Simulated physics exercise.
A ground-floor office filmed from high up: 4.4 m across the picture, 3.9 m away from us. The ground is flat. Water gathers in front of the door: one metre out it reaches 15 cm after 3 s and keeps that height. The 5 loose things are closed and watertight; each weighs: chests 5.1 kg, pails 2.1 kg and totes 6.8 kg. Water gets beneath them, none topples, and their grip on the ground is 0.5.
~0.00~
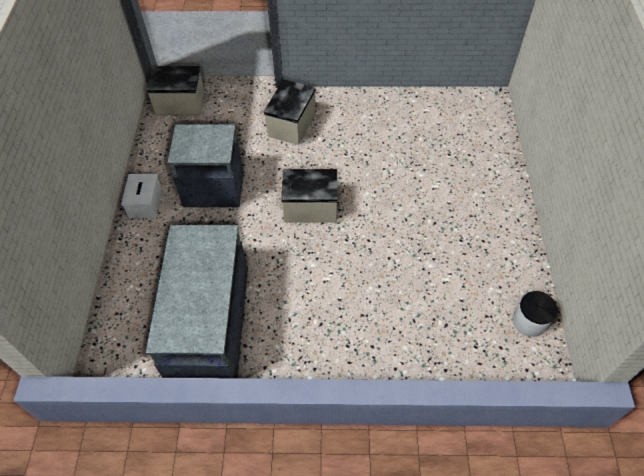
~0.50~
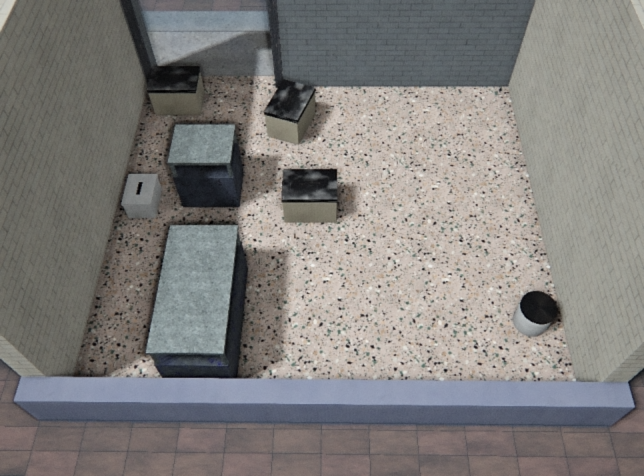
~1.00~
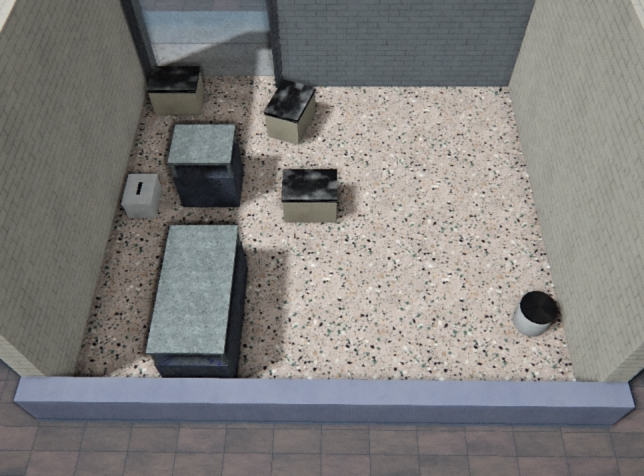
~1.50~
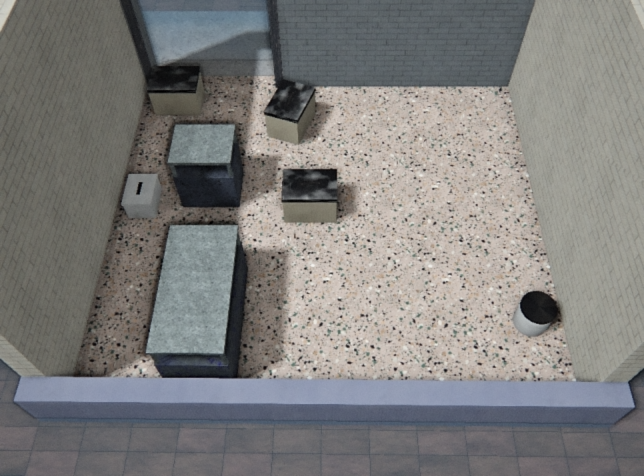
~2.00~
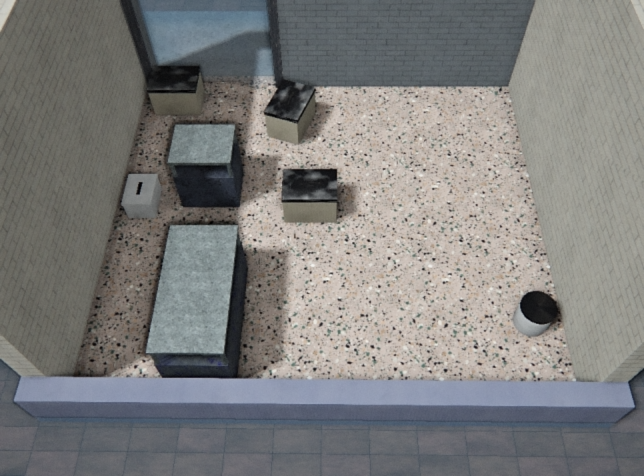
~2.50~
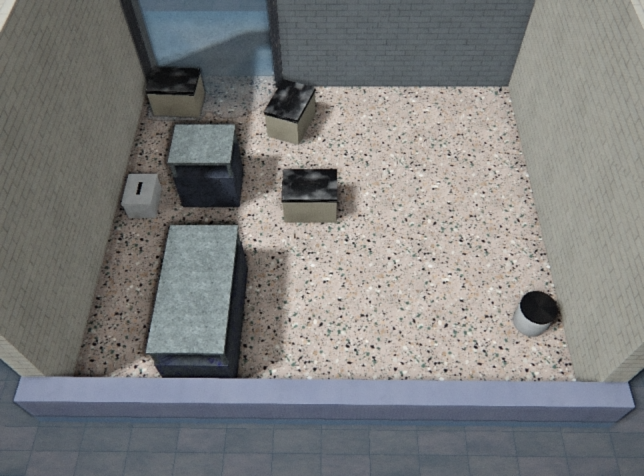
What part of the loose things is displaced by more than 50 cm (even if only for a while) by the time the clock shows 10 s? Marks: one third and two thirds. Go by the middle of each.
That comes to at least two thirds.
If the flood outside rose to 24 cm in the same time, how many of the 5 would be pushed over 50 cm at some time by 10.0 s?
In that case 5 of them.
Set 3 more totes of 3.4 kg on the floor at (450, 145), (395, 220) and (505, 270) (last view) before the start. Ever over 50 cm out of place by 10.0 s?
In that order: Less, more, under.
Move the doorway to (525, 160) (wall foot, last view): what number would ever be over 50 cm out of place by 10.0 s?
Then 4.
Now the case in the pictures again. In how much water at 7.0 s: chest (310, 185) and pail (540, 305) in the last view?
About 2 and 1 cm.
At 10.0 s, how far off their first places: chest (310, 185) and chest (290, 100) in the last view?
In turn: 250 cm, 60 cm.
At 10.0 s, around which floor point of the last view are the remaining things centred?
Around (330, 296).
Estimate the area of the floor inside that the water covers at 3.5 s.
Roughly 2.0 m2.
After 3.5 s 0 of 5 are over 50 cm from their spots; 0 afloat.
After 4.5 s 1 of 5 are over 50 cm from their spots; 1 afloat.
After 7.0 s 4 of 5 are over 50 cm from their spots; 2 afloat.
After 10.0 s 4 of 5 are over 50 cm from their spots, and 4 have been at some point; 4 afloat.
